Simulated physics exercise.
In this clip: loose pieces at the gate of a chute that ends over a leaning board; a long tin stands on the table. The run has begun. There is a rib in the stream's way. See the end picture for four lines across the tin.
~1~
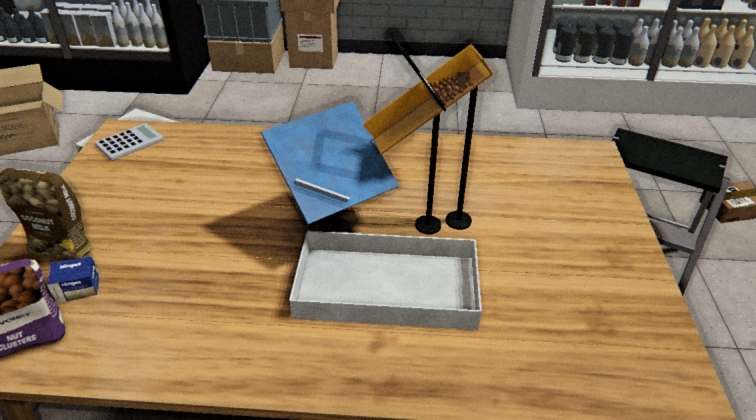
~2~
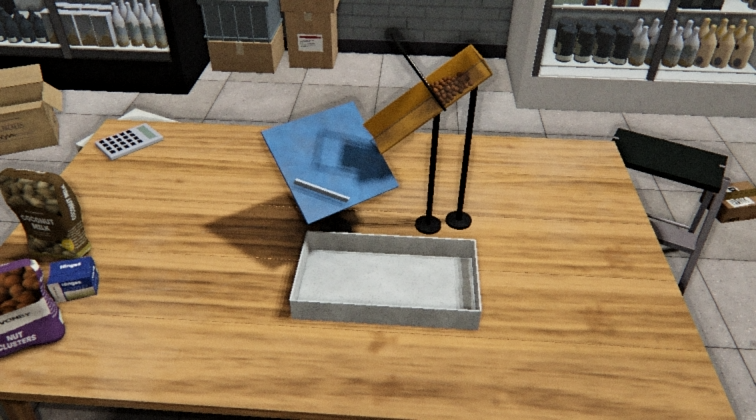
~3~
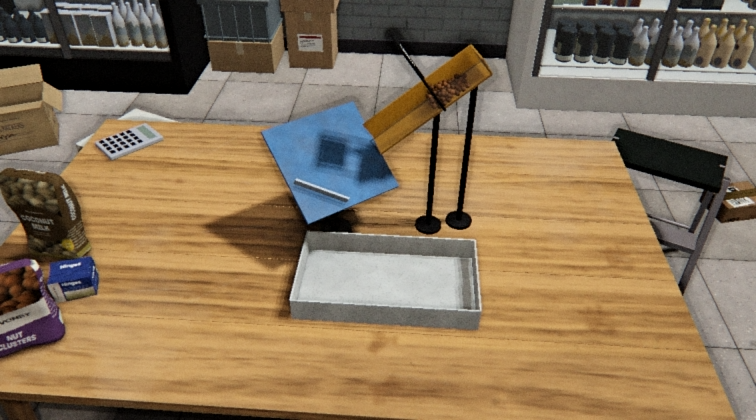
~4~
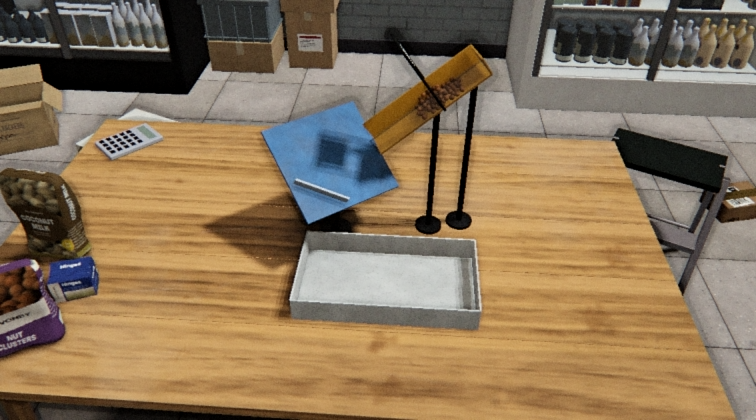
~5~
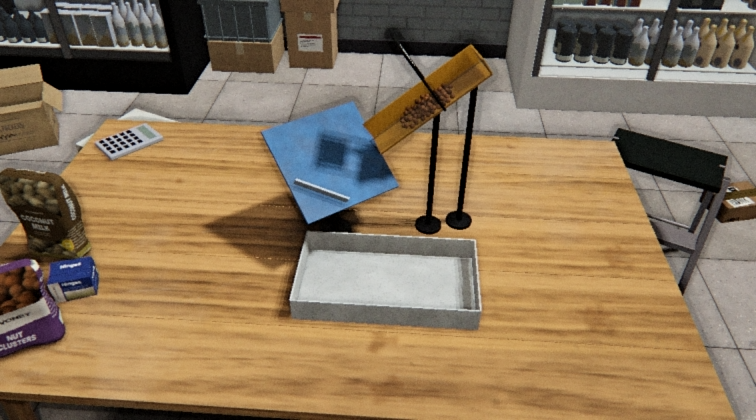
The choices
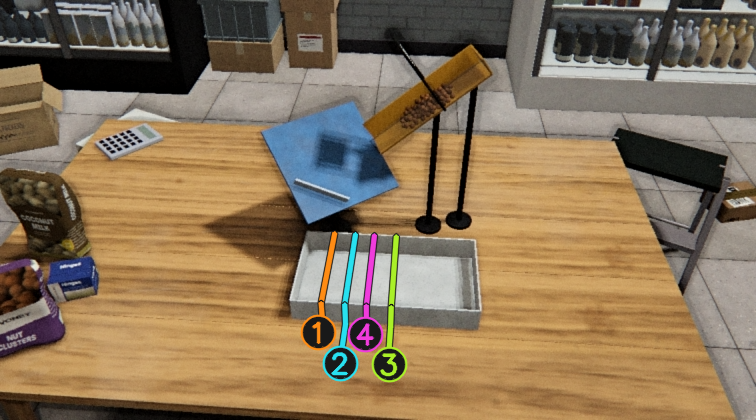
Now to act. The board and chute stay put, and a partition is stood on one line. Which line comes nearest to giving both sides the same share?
Choose 4.
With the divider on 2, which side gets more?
The right side.
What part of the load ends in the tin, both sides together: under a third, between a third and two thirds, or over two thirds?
About that: Over two thirds.
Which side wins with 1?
The right side.
On the marked copy, line 1 crosses the front rim at (321, 302); line 2 crosses the front rim at (344, 303); line 3 crosses the front rim at (391, 306); line 4 crosses the front rim at (366, 304).
With 1, of what is caught, a small share on the left of the divider, all but a few on the right.
With 2, of what is caught, a small share on the left of the divider, all but a few on the right.
With 3, of what is caught, all but a few on the left of the divider, only a few on the right.
With 4, of what is caught, close to half on the left of the divider, close to half on the right.
